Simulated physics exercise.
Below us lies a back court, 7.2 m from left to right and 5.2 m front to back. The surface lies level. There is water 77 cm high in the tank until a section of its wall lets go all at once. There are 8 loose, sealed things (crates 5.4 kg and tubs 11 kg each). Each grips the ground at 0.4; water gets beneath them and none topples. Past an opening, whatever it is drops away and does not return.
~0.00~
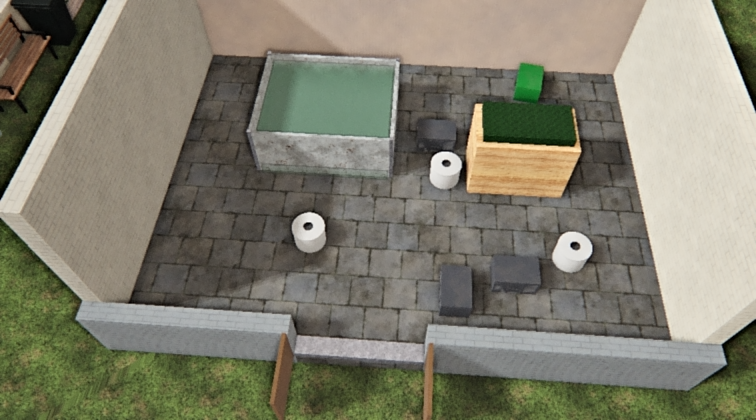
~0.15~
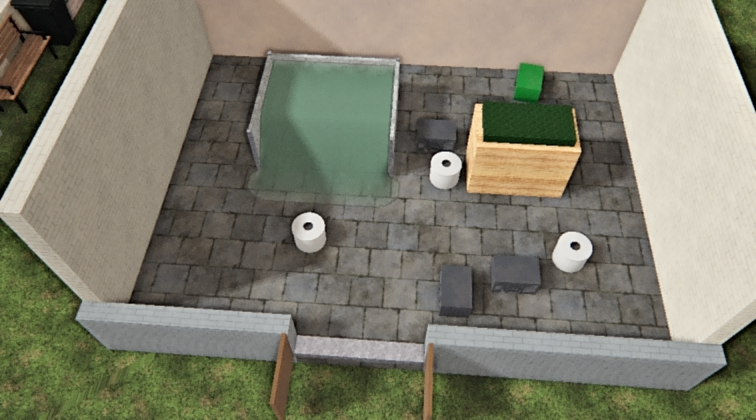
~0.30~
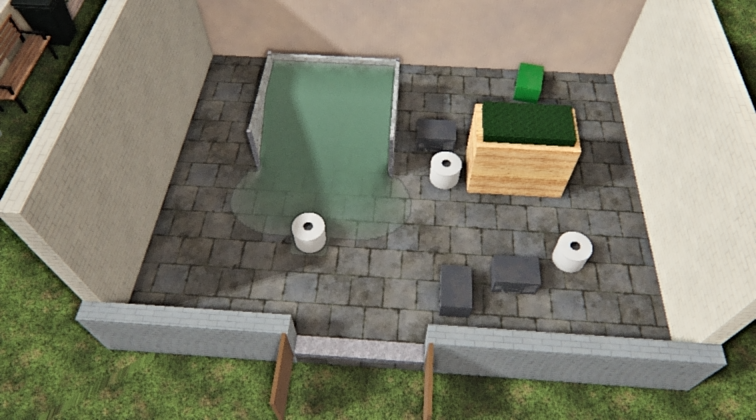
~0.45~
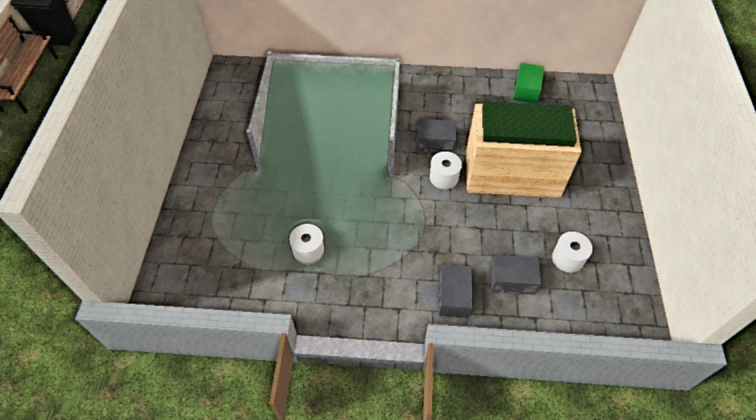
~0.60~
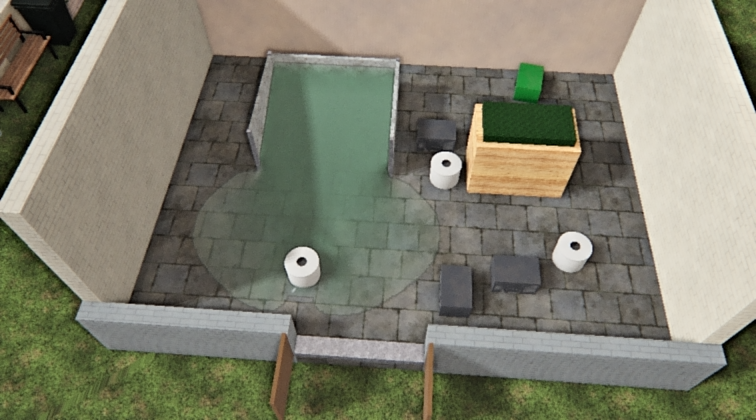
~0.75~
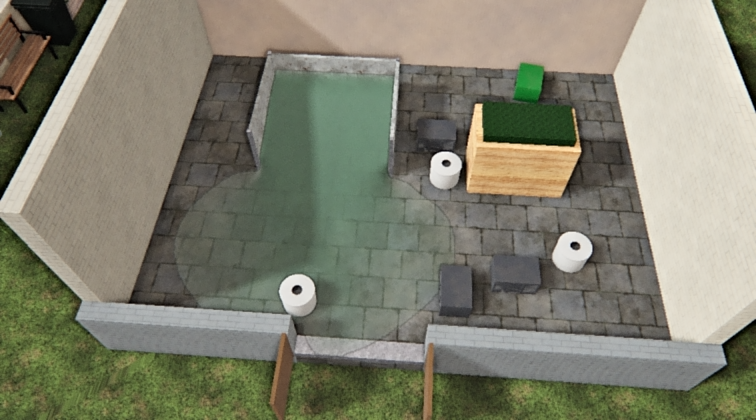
To begin with, a stone-walled tank of green water stands at the back of a paved, walled court, among scattered crates and white tubs. Its front wall disappears and water spreads forward across the paving in a widening rounded sheet. The nearest white tub slides toward the front wall, while the other objects stay put.
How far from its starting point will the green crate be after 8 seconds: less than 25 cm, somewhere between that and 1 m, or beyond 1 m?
I'm guessing it covers a short distance.
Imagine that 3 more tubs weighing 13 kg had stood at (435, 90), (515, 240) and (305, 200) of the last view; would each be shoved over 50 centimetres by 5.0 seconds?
Respectively: Smaller, smaller, greater.
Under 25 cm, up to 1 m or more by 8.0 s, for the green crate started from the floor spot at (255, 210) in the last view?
Short answer: It drifts a great distance.
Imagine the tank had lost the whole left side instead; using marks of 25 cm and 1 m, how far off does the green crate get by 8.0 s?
Result: The green crate goes a long way.
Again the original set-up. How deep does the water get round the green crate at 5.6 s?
Depth: About 0 cm.
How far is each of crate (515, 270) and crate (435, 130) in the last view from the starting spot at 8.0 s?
Lab note - net shifts in turn: 300 cm; 0 cm.
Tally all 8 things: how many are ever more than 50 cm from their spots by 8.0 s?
3.
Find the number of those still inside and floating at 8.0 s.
At that time the total is 4.
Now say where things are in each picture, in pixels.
The first picture shows the green crate at (531, 76), on the bottom; water covers 3.2 m2; 0 of 8 have shifted.
The second picture shows the green crate at (531, 76) rests on the ground; water covers 4.4 m2; 0 of 8 have shifted.
The third picture shows the green crate at (531, 76), on the bottom; 5.9 m2 under water; 0 of 8 have shifted.
The fourth picture shows the green crate at (531, 76), on the bottom; 7.6 m2 under water; 1 of 8 have shifted.
The fifth picture shows the green crate at (531, 76), on the bottom; 9.7 m2 under water; 1 of 8 have shifted.
The sixth picture shows the green crate at (531, 76) rests on the ground; water covers 12.0 m2; 1 of 8 have shifted.
After 1.6 s the green crate is near (531, 76), 0.0 m from its start, aground; 0 of 8 are out; 2 afloat.
After 3.6 s the green crate is near (531, 76), 0.0 m from its start, aground; 1 of 8 are out; 2 afloat.
After 5.6 s the green crate is near (531, 76), 0.0 m from its start, aground; 1 of 8 are out; 2 afloat.
After 8.0 s the green crate is near (555, 84), 0.4 m from its start, afloat; 1 of 8 are out; 4 afloat.
